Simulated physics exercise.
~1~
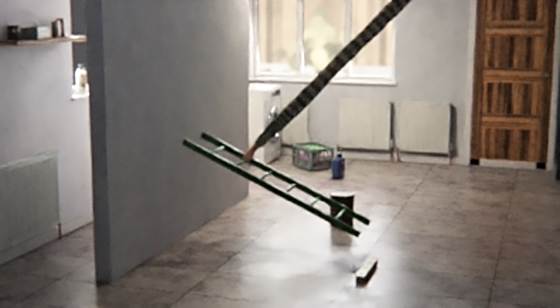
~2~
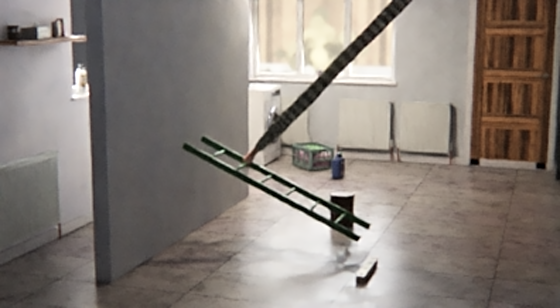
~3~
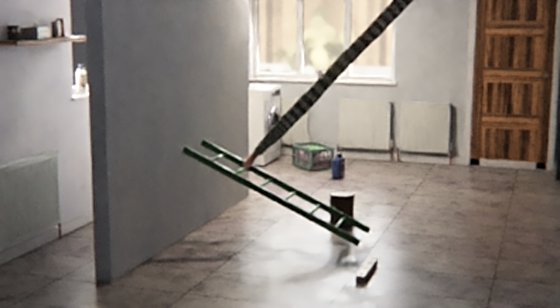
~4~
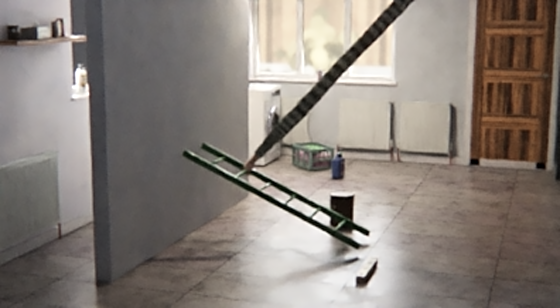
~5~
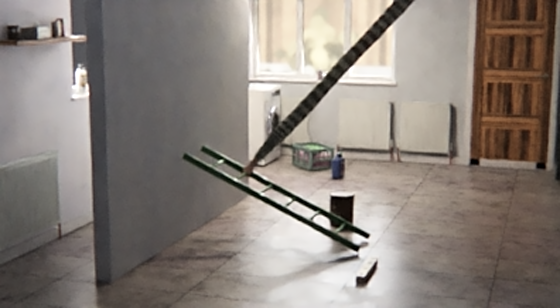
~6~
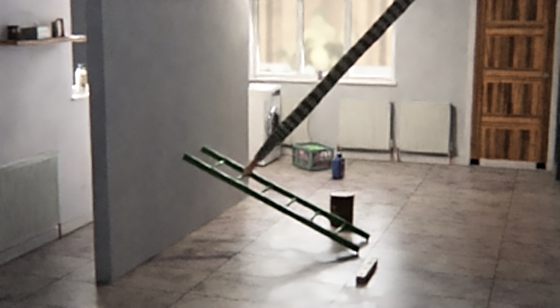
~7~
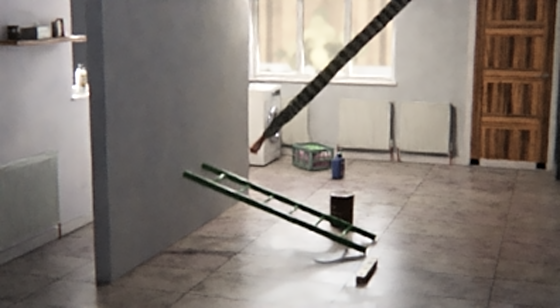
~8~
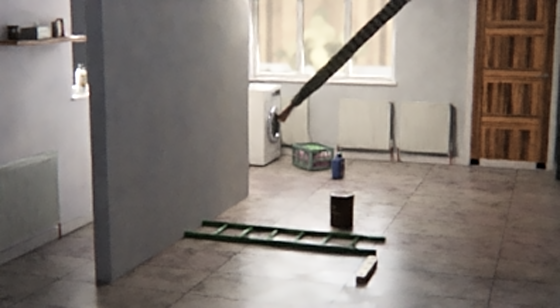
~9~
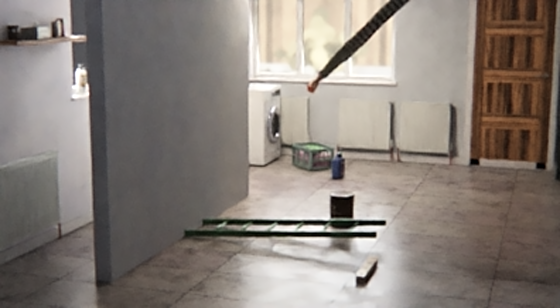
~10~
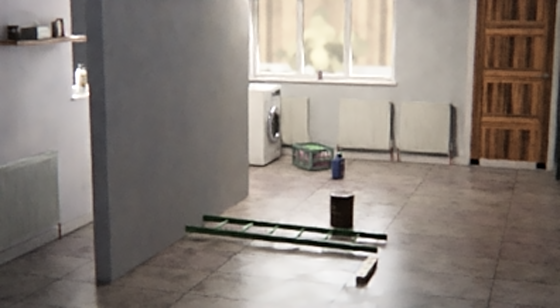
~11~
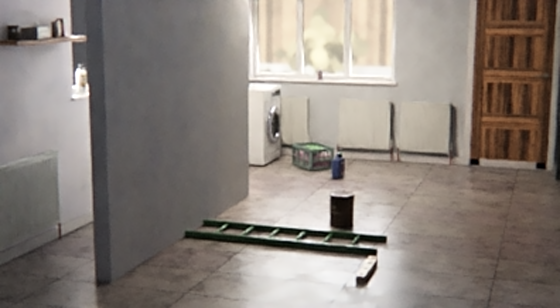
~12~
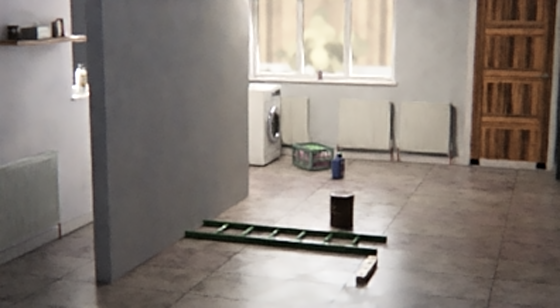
In a bare grey room, a hand releases a green ladder, which drops flat.
